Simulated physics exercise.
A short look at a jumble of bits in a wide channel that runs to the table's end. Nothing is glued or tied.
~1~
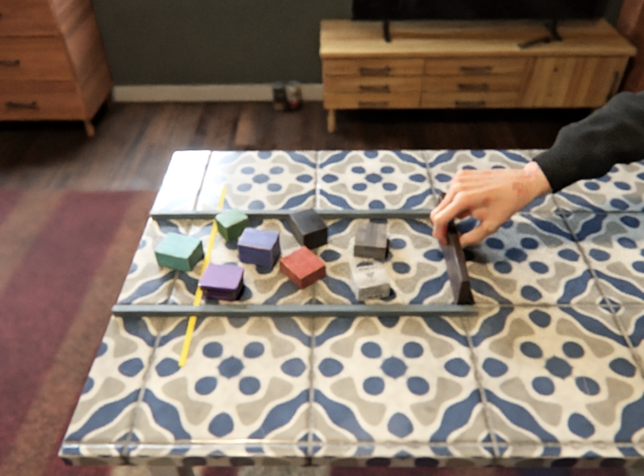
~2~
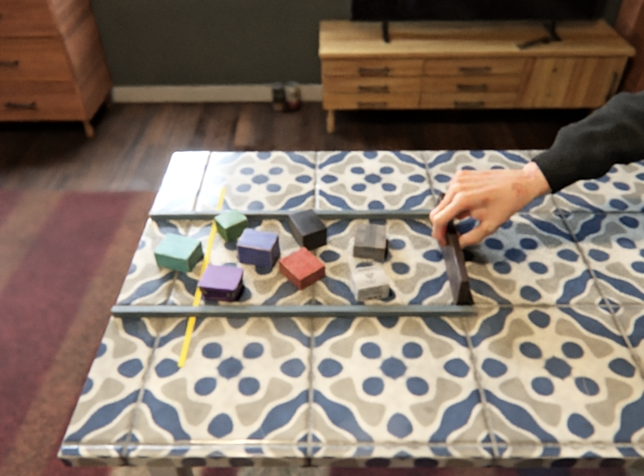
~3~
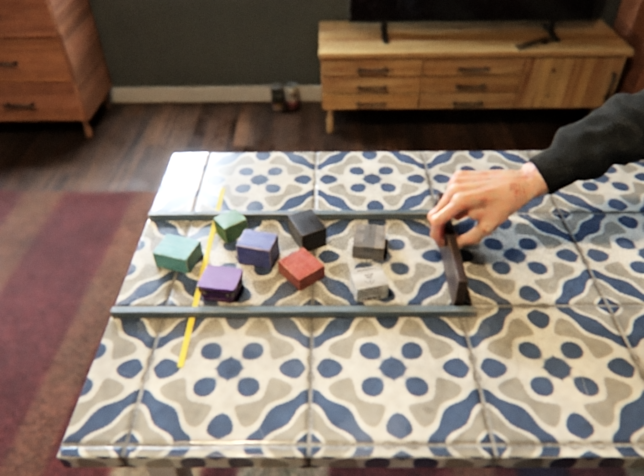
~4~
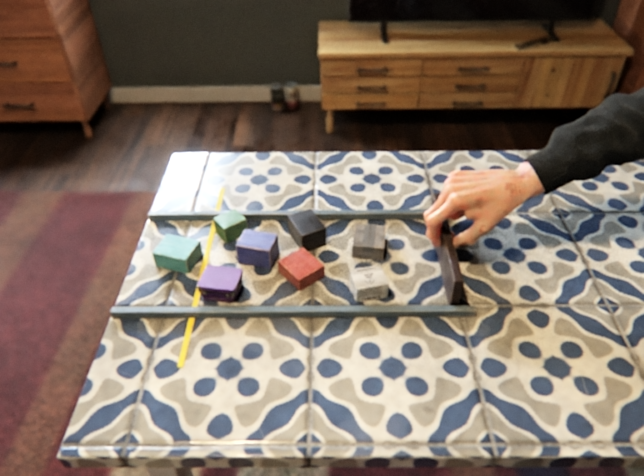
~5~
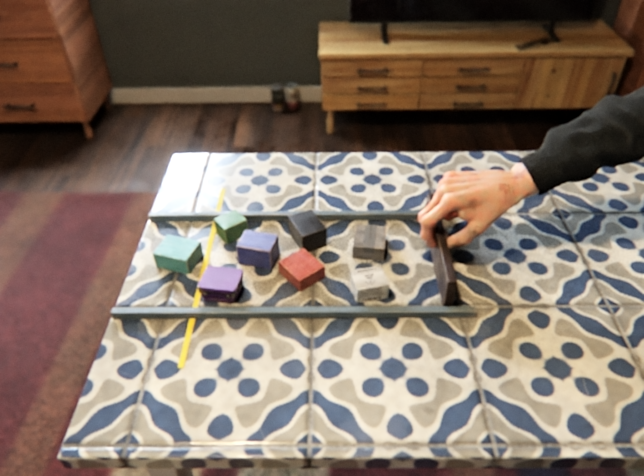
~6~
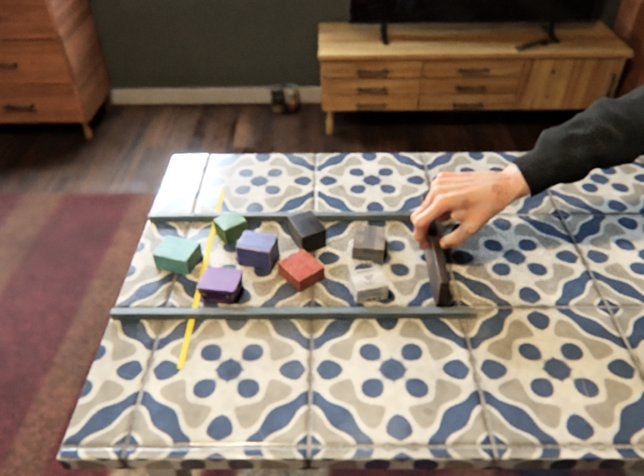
A hand slid a dark, upright board slightly left along a channel on a patterned tabletop, while the scattered colored blocks ahead of it, some near a yellow line, stayed where they were.
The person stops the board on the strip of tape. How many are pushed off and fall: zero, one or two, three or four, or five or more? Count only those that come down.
The number that fall off is one or two.
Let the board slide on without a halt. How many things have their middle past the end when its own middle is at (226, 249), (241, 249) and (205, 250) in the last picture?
It would be 0, 0 and 1.
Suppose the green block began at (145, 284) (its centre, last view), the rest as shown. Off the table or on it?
The green block tumbles off.
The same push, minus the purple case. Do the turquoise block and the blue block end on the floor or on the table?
The turquoise block drops off; the blue block remains up.
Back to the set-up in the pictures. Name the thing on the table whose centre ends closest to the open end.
It is the green block.
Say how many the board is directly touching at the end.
In contact: 2.
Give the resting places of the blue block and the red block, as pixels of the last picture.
The blue block stops around (152, 246); the red block around (165, 272).
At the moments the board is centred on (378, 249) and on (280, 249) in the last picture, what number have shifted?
2 and 7.
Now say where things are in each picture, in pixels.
In the first frame, turquoise block (180, 252); green block (232, 225); purple case (223, 283); board (451, 246); tape (207, 261).
In the second frame, green block (232, 225); grey box (370, 241).
In the third frame, purple case (222, 284); board (448, 247).
In the fourth frame, turquoise block (178, 253); red block (301, 268).
In the fifth frame, green block (231, 226); blue block (259, 249).
In the sixth frame, turquoise block (178, 255); green block (231, 227); purple case (221, 285); board (432, 248); tape (205, 263).
Soon after, none off yet; turquoise block at rest near (178, 255); green block at rest near (231, 227); purple case at rest near (221, 285).
Then, none off yet; turquoise block at rest near (178, 255); green block moving near (226, 227); purple case at rest near (221, 285).
Further on, none off yet; turquoise block moved about its own width near (144, 259); green block moved well along near (177, 226); purple case moved about its own width near (168, 295).
At rest, the number that fall off is one or two; fallen, turquoise block.
